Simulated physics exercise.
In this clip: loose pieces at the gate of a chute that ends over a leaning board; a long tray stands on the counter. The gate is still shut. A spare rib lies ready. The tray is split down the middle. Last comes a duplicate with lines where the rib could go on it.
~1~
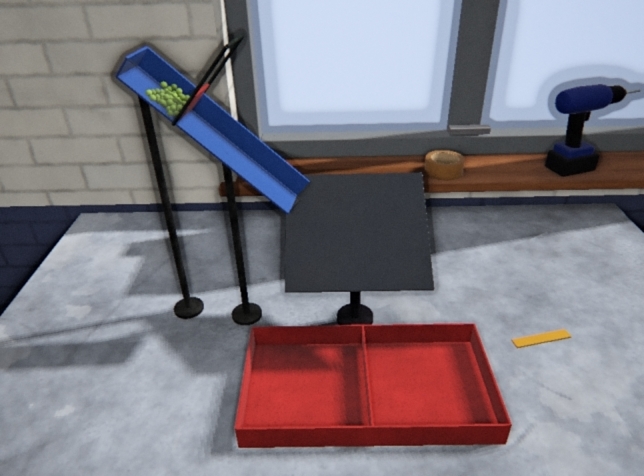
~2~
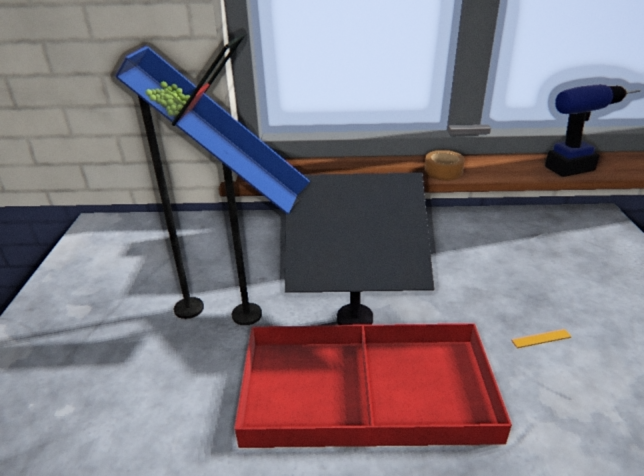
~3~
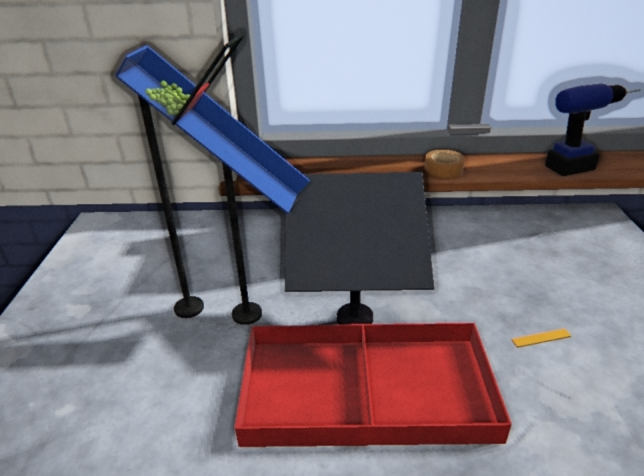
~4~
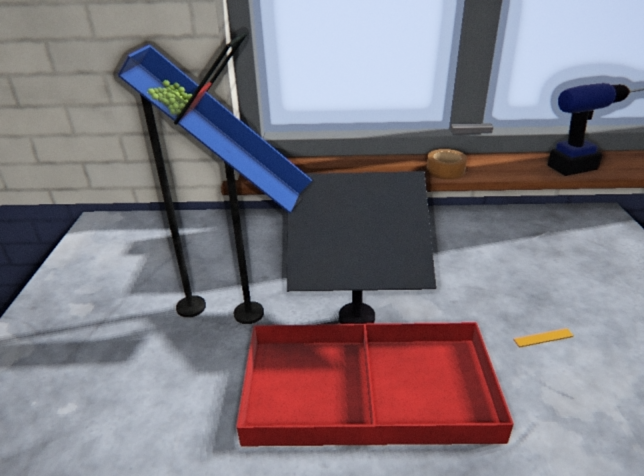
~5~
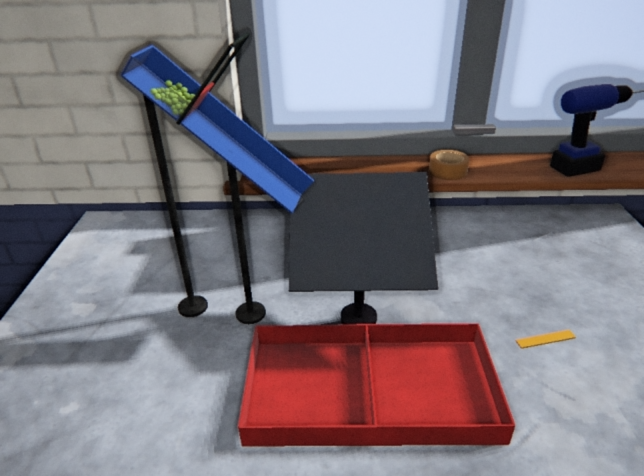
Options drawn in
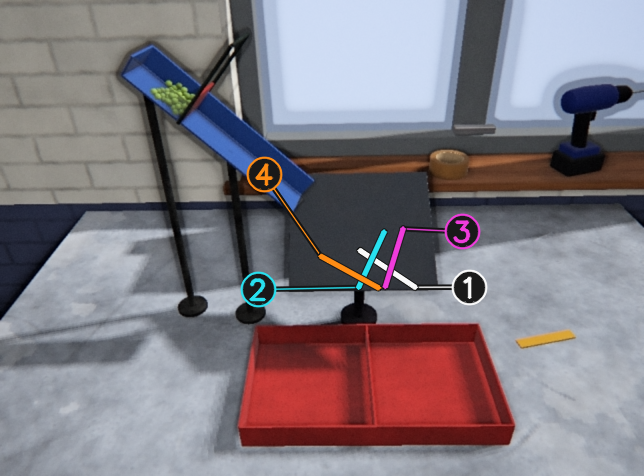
A blue chute on thin black stands slopes down to the right over a grey worktop, seen from the front and slightly above, before a pale brick wall and window. Green peas sit behind its gate near the top, with a dark tilted board below, a divided red tray in front, and a yellow strip and blue drill at right. Nothing moves except the view, which shifts very slightly.
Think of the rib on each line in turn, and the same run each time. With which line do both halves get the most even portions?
Best: 3.
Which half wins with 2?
Left.
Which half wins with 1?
The right half.
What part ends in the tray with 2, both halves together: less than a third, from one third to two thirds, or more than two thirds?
More than two thirds.
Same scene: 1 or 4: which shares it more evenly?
1 it is.
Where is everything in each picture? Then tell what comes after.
Load behind the gate at (173, 103), dried peas; lip of the chute at (293, 205), sloping fairly steeply, in the first frame.
Middle of the board at (357, 229), tilted fairly steeply; middle of its low edge at (359, 291); of its high edge at (354, 173), in the second frame.
Front corners of the tray at (236, 428) and (511, 424); front end of its middle wall at (373, 426); gate still shut at (199, 93), in the third frame.
Middle of the load at (175, 102); lip at (295, 203), in the fourth frame.
Middle of the load at (178, 102); lip at (297, 204), in the fifth frame.
On the marked copy, line 1 from (360, 250) to (415, 287); line 2 from (384, 231) to (358, 287); line 3 from (403, 228) to (385, 286); line 4 from (320, 256) to (378, 287).
With 1, of what is caught, about a quarter in the left half, most in the right.
With 2, of what is caught, nearly all in the left half, a small part in the right.
With 3, of what is caught, about half in the left half, about half in the right.
With 4, of what is caught, a stray few in the left half, nearly all in the right.
